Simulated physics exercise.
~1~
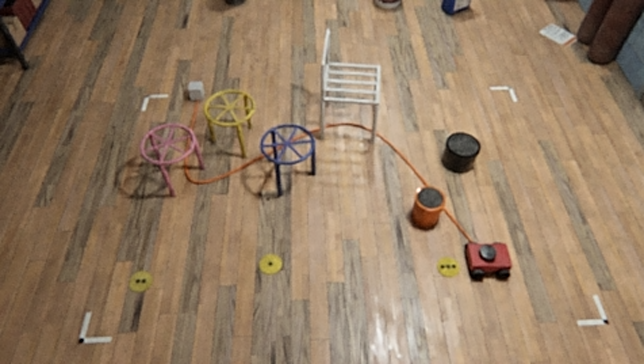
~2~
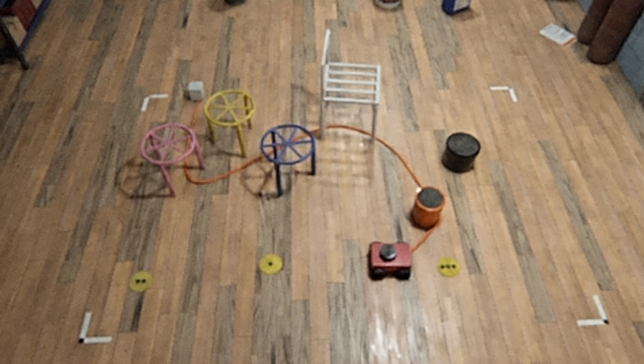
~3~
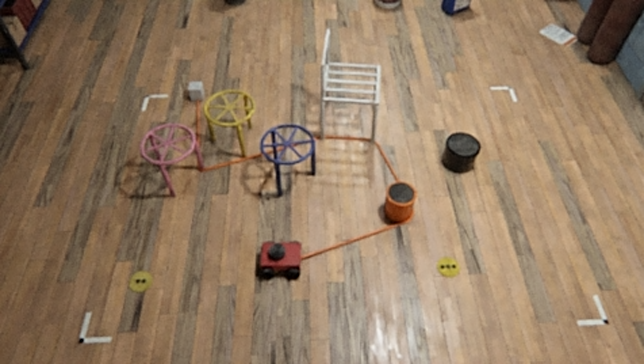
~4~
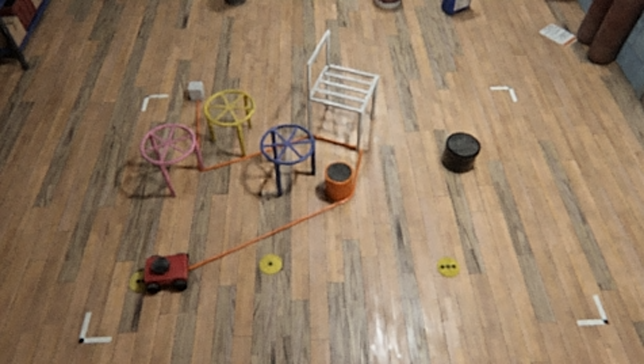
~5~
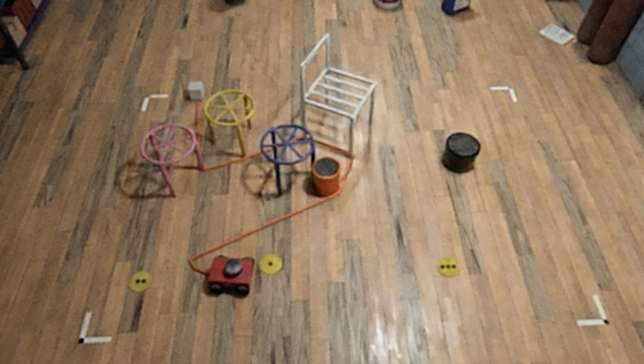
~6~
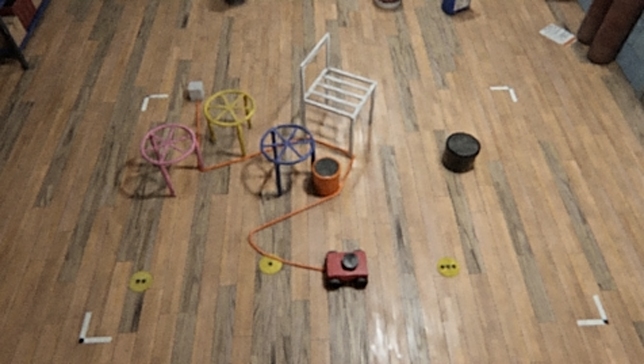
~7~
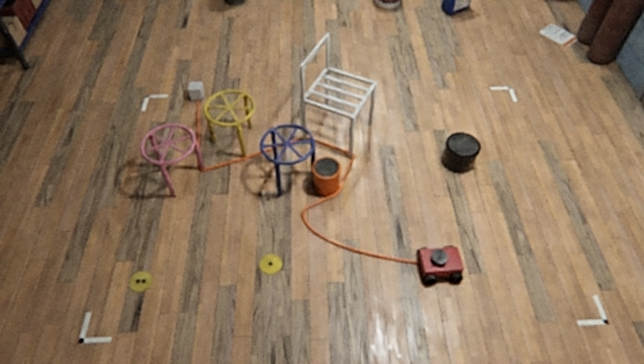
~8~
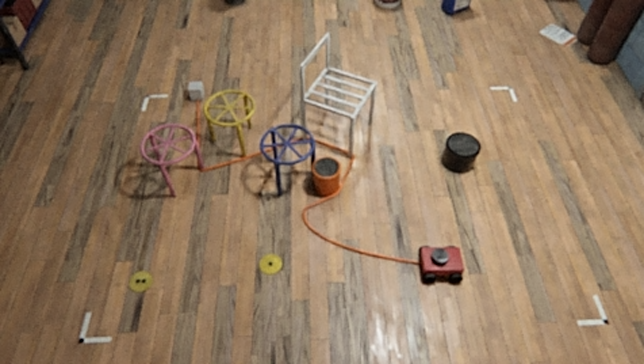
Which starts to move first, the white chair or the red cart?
The red cart starts to move first, driving left across the floor. The white chair shifts only later, when the cart is far over to the left.
